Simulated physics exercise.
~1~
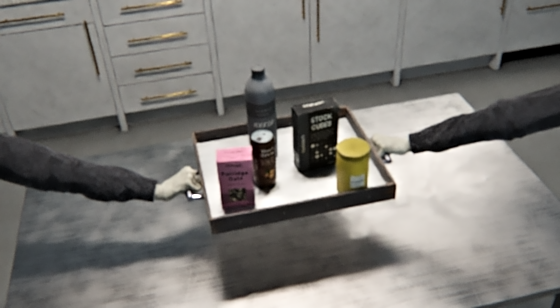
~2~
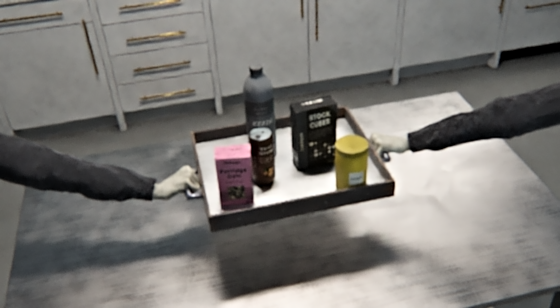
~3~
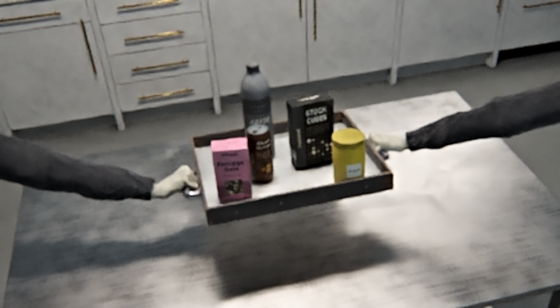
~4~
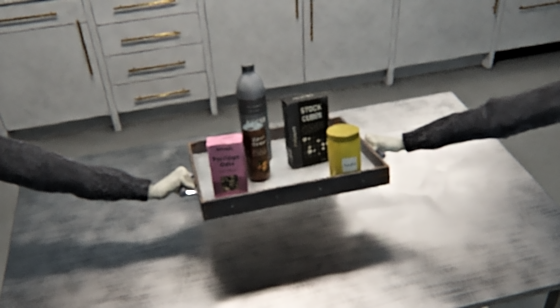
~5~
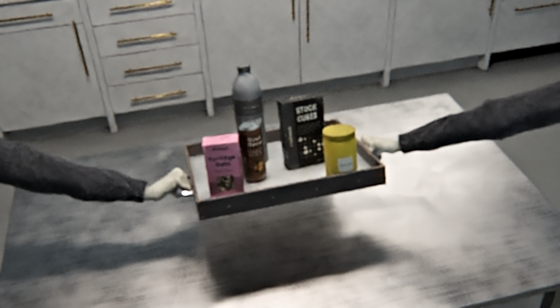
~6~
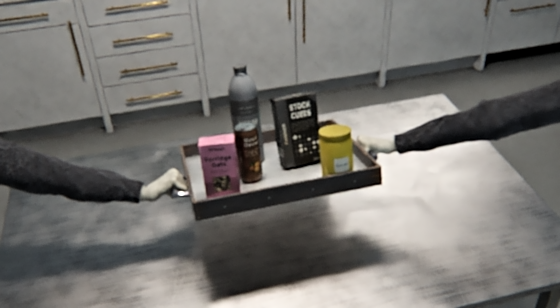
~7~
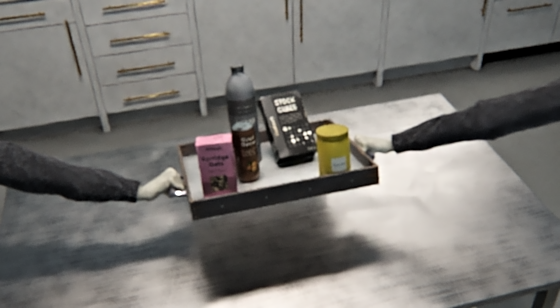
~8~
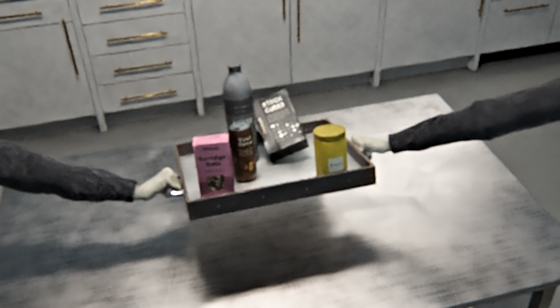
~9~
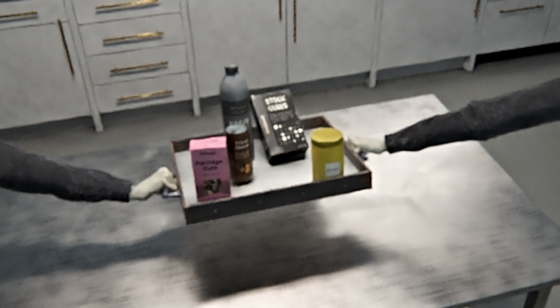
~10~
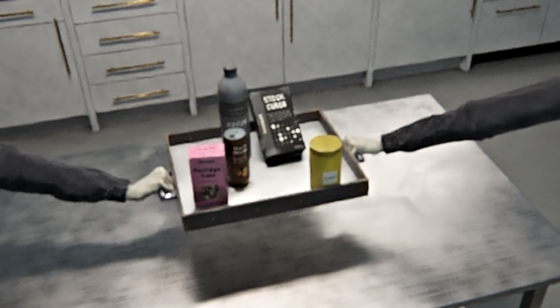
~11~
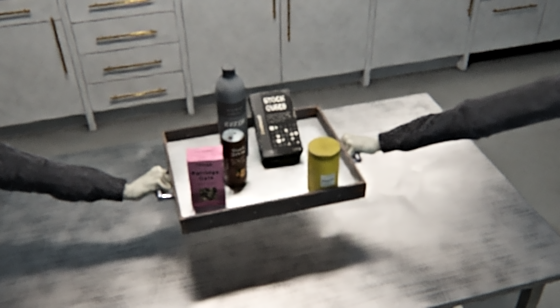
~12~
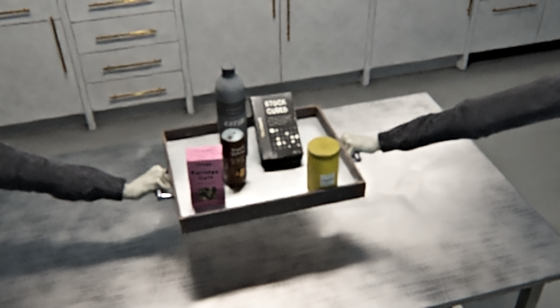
Two gloved hands tilting a tray of groceries away and levelling it, the black packet tipping back and staying down, others upright.
